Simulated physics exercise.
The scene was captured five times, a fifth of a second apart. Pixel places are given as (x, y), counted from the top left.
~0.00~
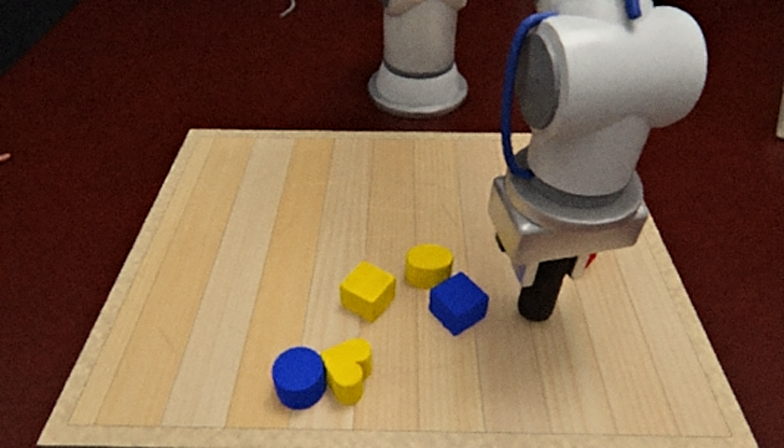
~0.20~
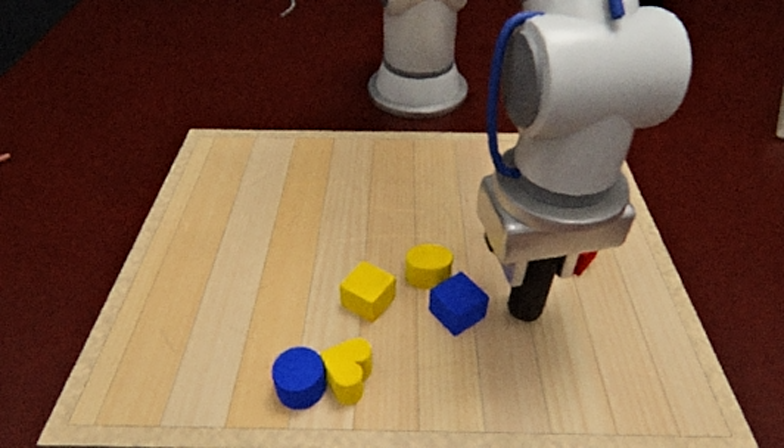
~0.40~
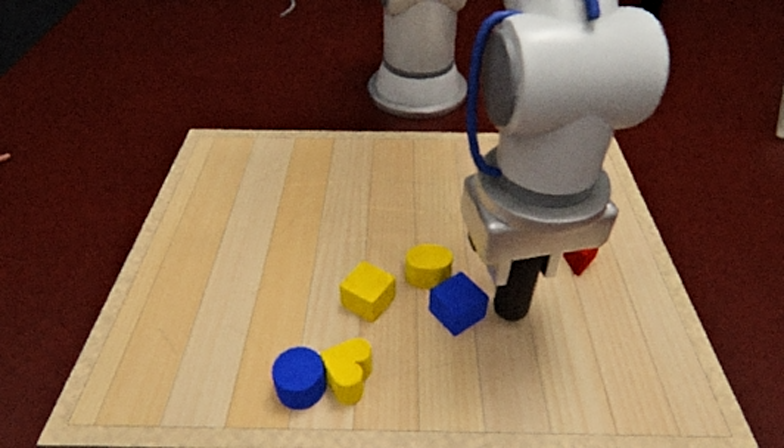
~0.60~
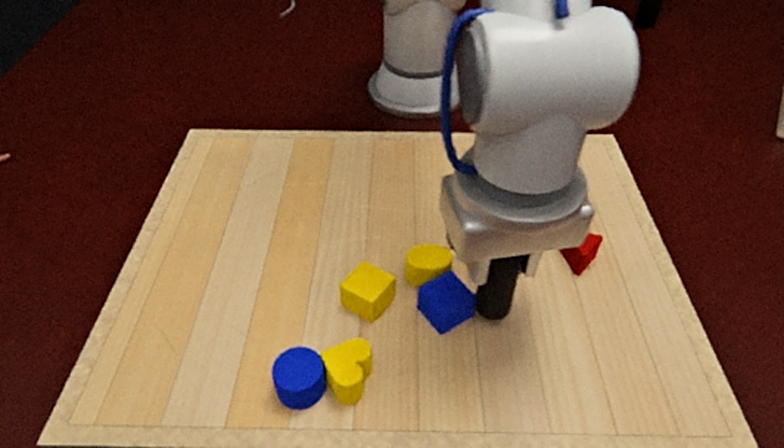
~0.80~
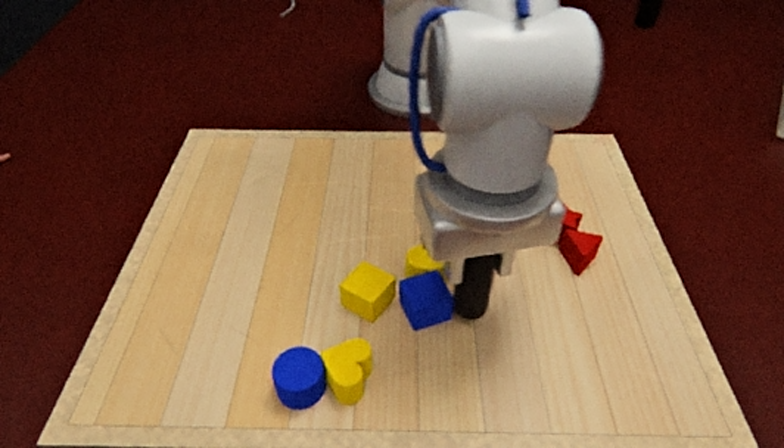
Robot arm moving left across a wooden board, its black pusher reaching a blue cube and sliding it left near yellow blocks.
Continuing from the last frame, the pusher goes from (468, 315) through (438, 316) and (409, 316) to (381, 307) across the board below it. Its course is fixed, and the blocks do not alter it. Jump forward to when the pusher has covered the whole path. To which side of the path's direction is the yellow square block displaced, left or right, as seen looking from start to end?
It gets pushed right.
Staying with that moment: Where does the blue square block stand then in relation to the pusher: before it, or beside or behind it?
The block stays ahead.
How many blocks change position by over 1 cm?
The result: Two blocks.
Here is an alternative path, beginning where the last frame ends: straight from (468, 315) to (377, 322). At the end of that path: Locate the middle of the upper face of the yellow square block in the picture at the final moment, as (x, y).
About (317, 261).
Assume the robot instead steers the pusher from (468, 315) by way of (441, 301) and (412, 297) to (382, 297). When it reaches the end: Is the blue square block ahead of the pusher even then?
Yes.
What follows on the original path. Halfway along, pusher (423, 308); yellow square block (348, 274), turned 10° anticlockwise; blue square block (387, 285), turned 40° clockwise.
At the end, pusher (381, 299); yellow square block (310, 262); blue square block (346, 274), turned 45° clockwise; yellow oval not moved.
